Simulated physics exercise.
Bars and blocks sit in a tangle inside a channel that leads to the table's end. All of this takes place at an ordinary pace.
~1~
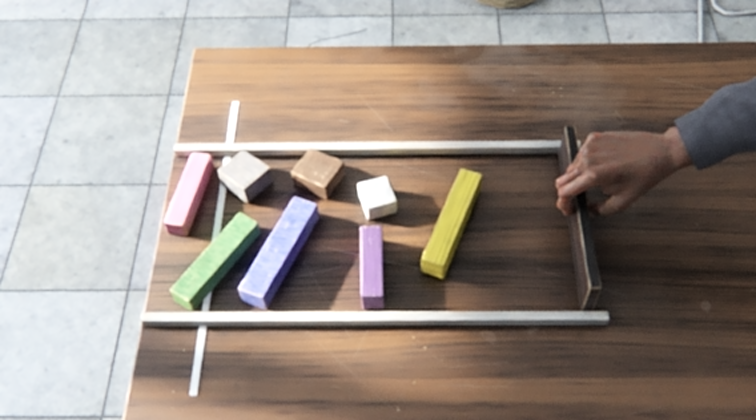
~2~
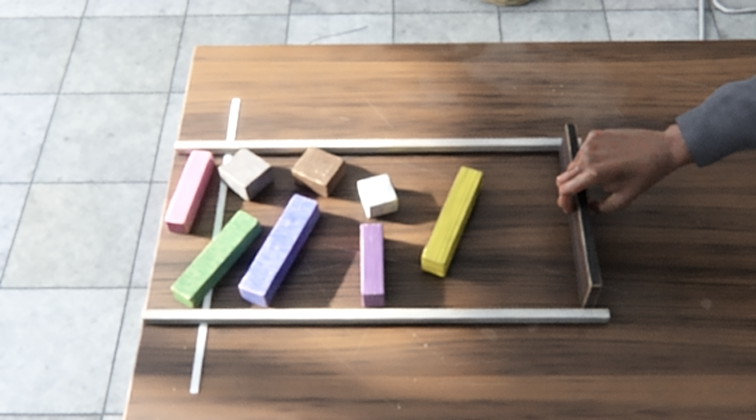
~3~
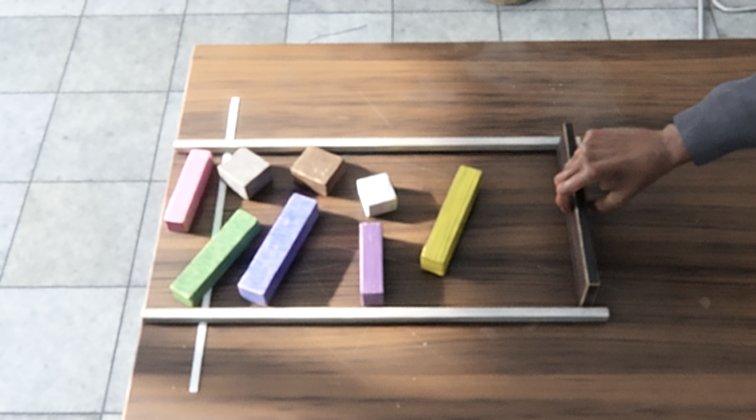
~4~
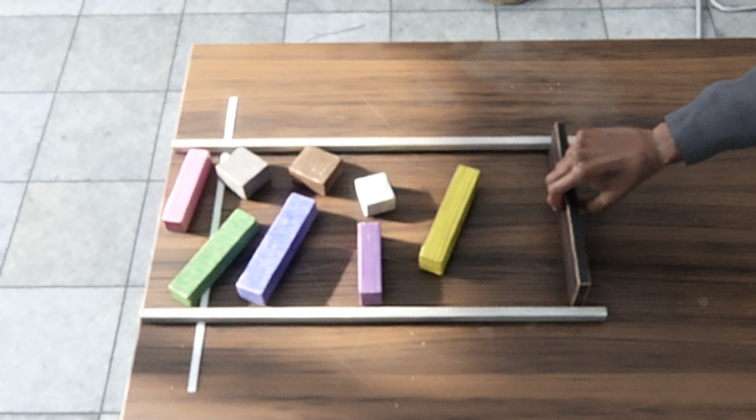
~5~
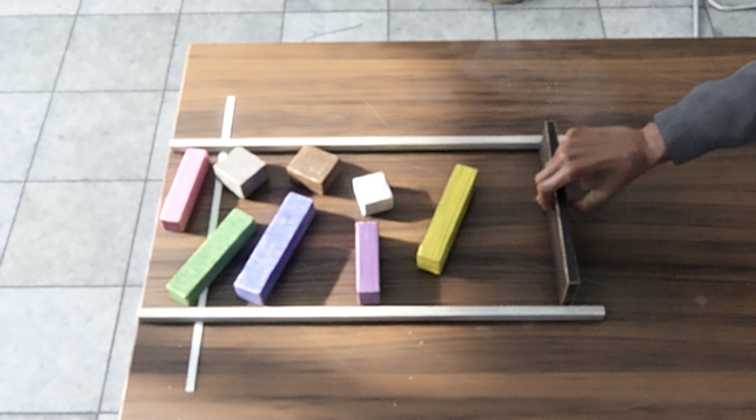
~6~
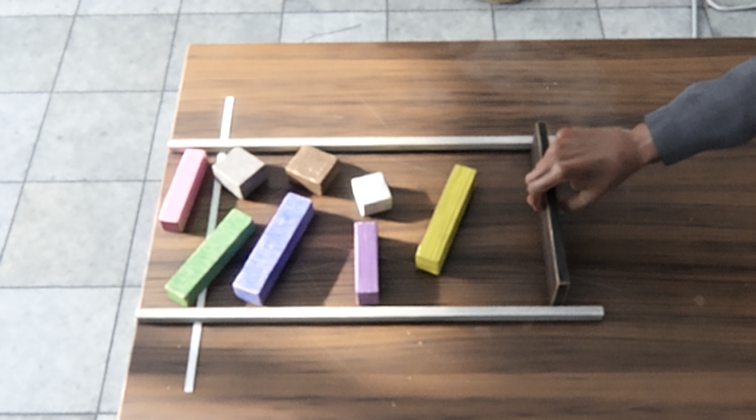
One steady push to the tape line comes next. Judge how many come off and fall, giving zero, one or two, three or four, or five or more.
What drops is a group of three or four.
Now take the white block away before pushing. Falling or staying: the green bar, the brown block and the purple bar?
Green bar: Is gone; brown block: Is still there; purple bar: Is still there.
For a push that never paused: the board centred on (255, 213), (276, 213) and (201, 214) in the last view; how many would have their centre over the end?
Counts per position: 1 / 0 / 4.
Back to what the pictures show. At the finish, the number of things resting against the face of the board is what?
At rest, 2 are in contact.
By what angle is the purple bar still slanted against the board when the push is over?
The angle comes out near 10 degrees.
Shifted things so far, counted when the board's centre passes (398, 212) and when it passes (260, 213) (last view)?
Answer - first 3, then 8.
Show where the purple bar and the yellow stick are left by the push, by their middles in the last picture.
The purple bar finishes at (167, 270); the yellow stick finishes at (198, 225).
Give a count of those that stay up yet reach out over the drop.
Number: 0.
Early on, none off yet; pink stick at rest near (184, 190); green bar at rest near (212, 257); grey block at rest near (240, 173).
A while later, none off yet; pink stick at rest near (184, 190); green bar moving near (201, 255); grey block moving near (236, 173).
Finally, the number that fall off is three or four; lost, blue bar, grey block, green bar and pink stick.
